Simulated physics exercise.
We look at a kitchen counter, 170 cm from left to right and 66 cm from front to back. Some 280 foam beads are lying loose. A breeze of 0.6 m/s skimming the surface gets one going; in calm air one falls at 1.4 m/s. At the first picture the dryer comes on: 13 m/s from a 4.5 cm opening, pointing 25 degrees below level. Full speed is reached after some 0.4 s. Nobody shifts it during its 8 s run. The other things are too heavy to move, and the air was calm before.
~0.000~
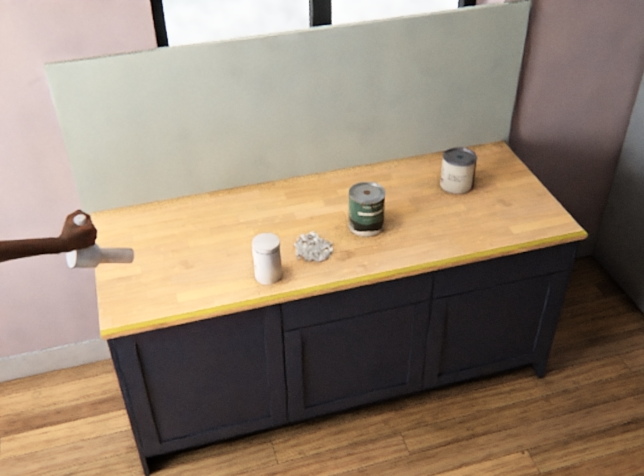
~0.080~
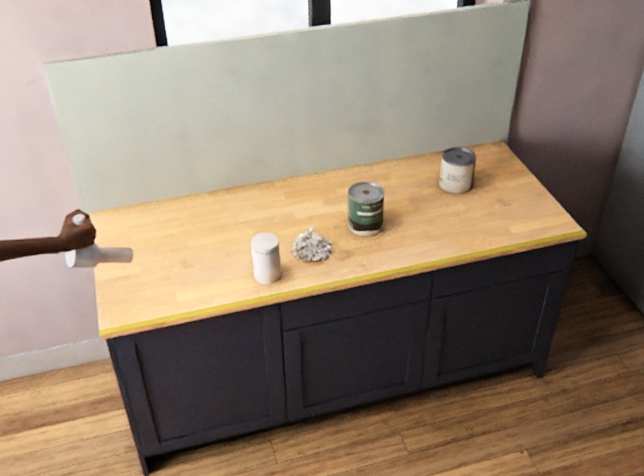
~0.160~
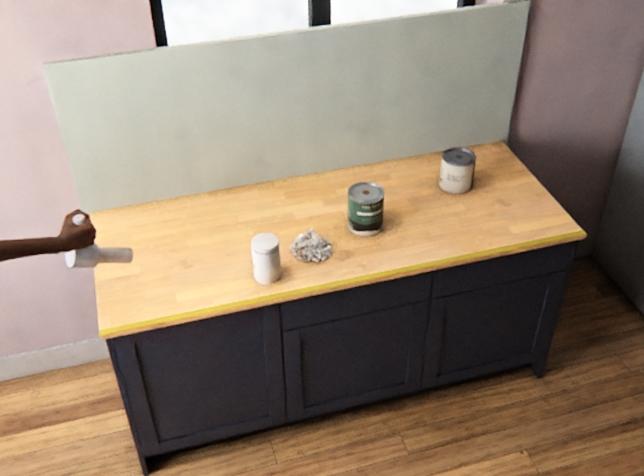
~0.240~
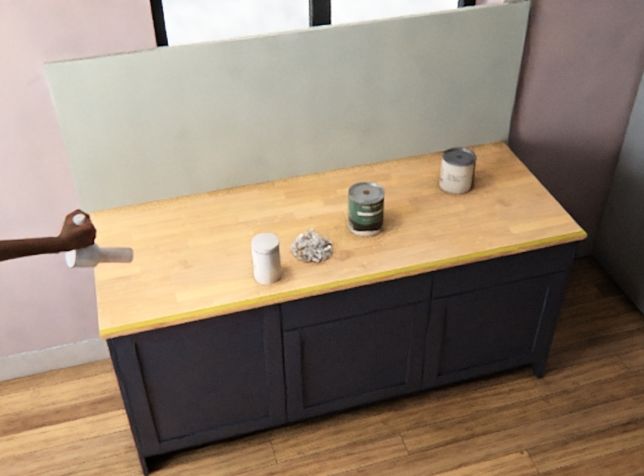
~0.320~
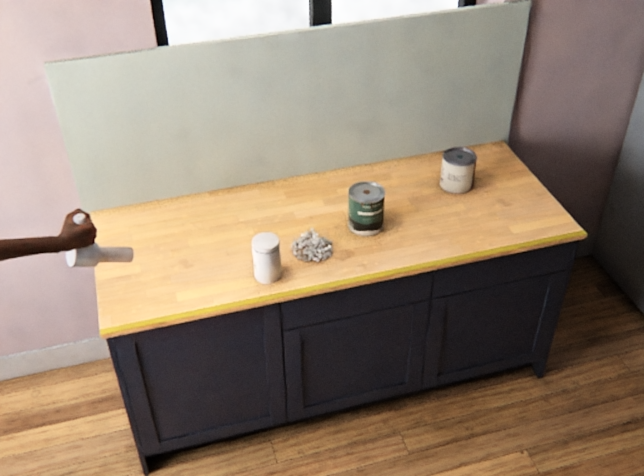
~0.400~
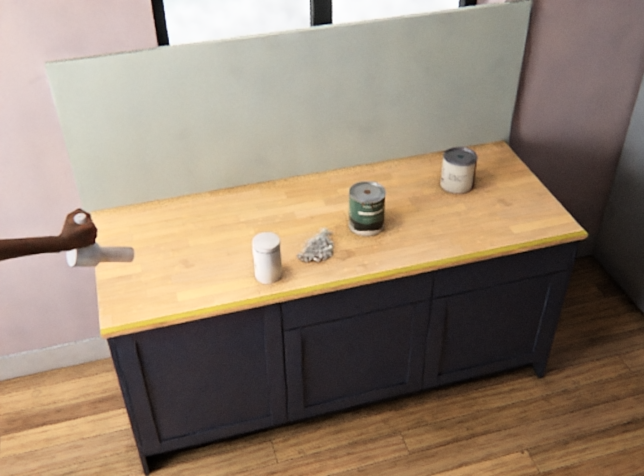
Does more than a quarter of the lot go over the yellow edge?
Answer: Yes.
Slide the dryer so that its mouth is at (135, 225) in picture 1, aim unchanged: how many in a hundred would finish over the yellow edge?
In that case some 80 per cent.
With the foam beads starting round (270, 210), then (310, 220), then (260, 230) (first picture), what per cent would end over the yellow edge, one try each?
In that order: 0 %, 1 %, 4 %.
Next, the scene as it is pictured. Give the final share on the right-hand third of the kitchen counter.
Near 4 %.
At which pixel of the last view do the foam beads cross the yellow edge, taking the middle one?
Near (471, 259).
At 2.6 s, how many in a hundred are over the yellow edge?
About 60 %.
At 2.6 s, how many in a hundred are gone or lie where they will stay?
Near 90 %.
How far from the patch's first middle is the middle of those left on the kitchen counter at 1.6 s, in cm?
Roughly 50 cm.
After 1.6 s, 59 % are over the yellow edge; the middle of those still in play is near (444, 224); 58 % have settled or left.
After 2.6 s, 65 % are over the yellow edge; 86 % have settled or left.
After 4.4 s, 65 % are over the yellow edge; 91 % have settled or left.
After 8.0 s, at the end, 65 % are over the yellow edge.
